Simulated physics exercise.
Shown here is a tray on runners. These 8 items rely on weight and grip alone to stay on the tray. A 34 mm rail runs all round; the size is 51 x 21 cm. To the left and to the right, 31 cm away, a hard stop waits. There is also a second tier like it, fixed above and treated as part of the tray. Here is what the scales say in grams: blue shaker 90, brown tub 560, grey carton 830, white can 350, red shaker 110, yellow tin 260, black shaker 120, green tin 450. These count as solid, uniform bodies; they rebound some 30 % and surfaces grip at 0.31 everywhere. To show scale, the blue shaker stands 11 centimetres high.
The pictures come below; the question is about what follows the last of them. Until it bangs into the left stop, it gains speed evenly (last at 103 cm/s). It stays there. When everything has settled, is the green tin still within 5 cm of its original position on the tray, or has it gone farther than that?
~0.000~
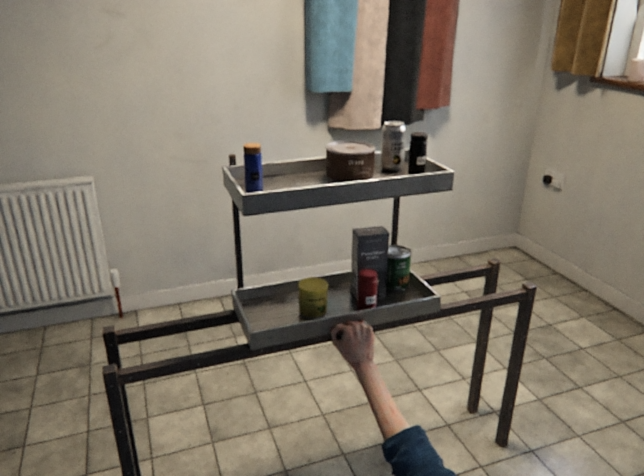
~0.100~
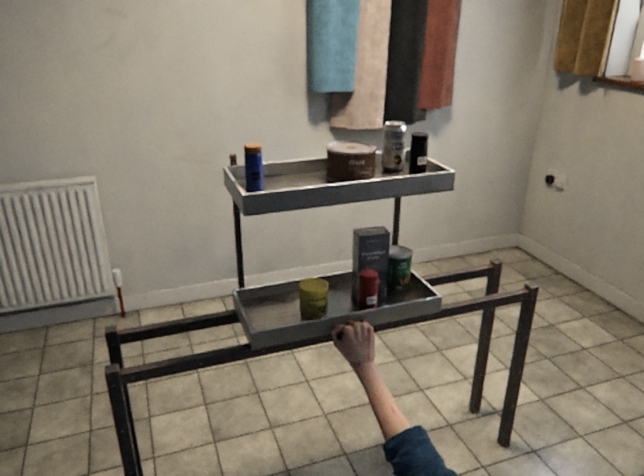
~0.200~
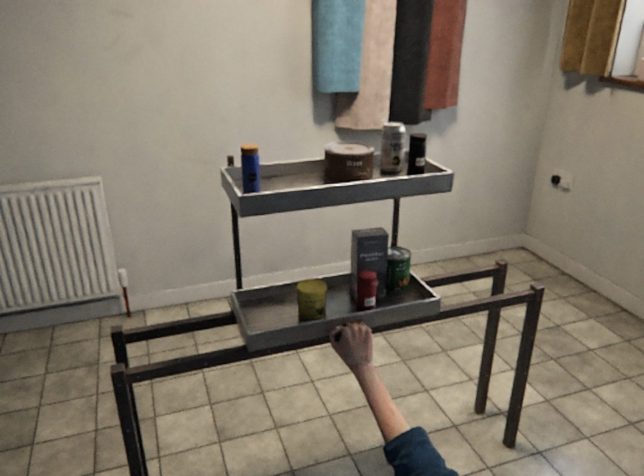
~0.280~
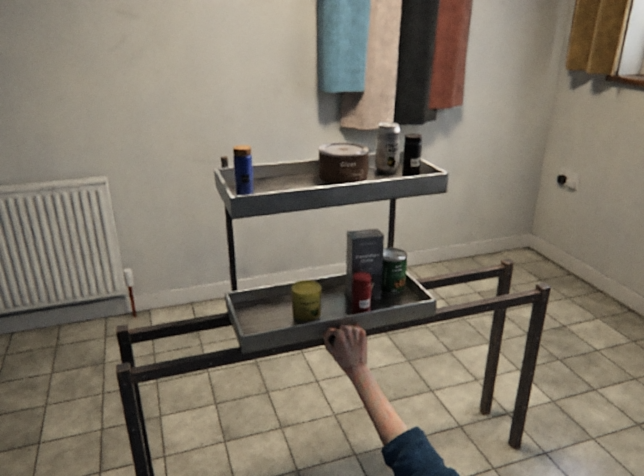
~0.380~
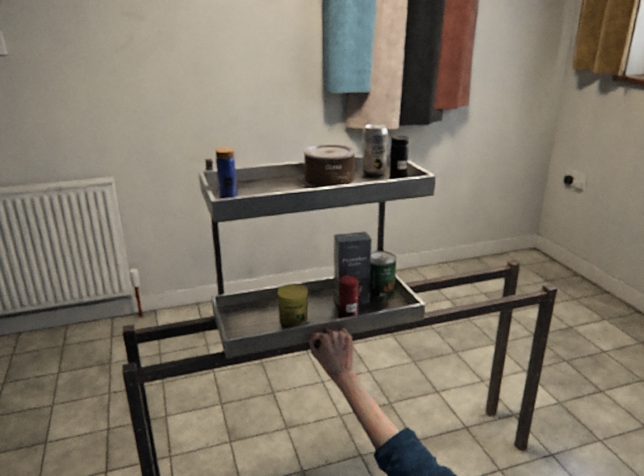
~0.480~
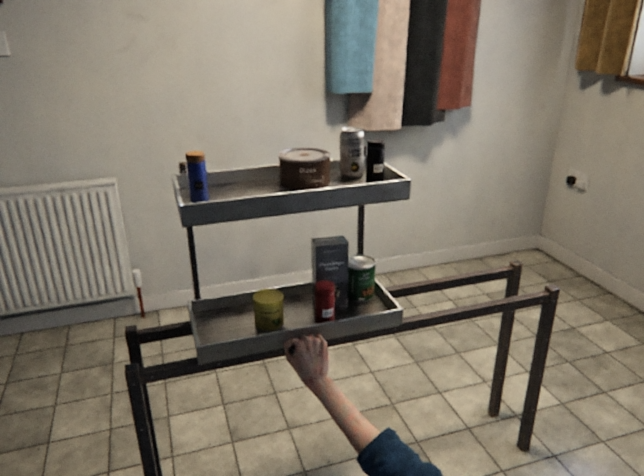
Breaks loose.
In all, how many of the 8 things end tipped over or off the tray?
Count: 1.
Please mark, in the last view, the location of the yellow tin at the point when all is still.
Its middle comes to rest around (154, 330).
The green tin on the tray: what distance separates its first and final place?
Start to finish, roughly 16 cm.
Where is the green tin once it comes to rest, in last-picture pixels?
Roughly (255, 296).
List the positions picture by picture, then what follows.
Tray midway; green tin (395, 268); blue shaker (253, 169), in the first picture.
Tray midway; grey carton (370, 263); white can (394, 147), in the second picture.
Tray 2 cm left; red shaker (366, 294); yellow tin (312, 300), in the third picture.
Tray 5 cm left; black shaker (412, 157); blue shaker (244, 172), in the fourth picture.
Tray 10 cm left; brown tub (330, 166); grey carton (352, 269), in the fifth picture.
Tray 17 cm left; green tin (360, 279); white can (352, 153), in the sixth picture.
After 0.68 s, tray 31 cm left; green tin moved 5 cm near (297, 289); blue shaker 18° off upright; white can moved 5 cm.
After 0.78 s, tray 31 cm left; green tin moved 11 cm near (272, 293); blue shaker 69° off upright; red shaker 3° off upright.
In the end (2.6 s), toppled on the tray, blue shaker; not toppled but over 5 cm from the start, brown tub, grey carton, white can, red shaker, yellow tin, black shaker and green tin. At the end, from the last picture's camera, green tin near (255, 296).
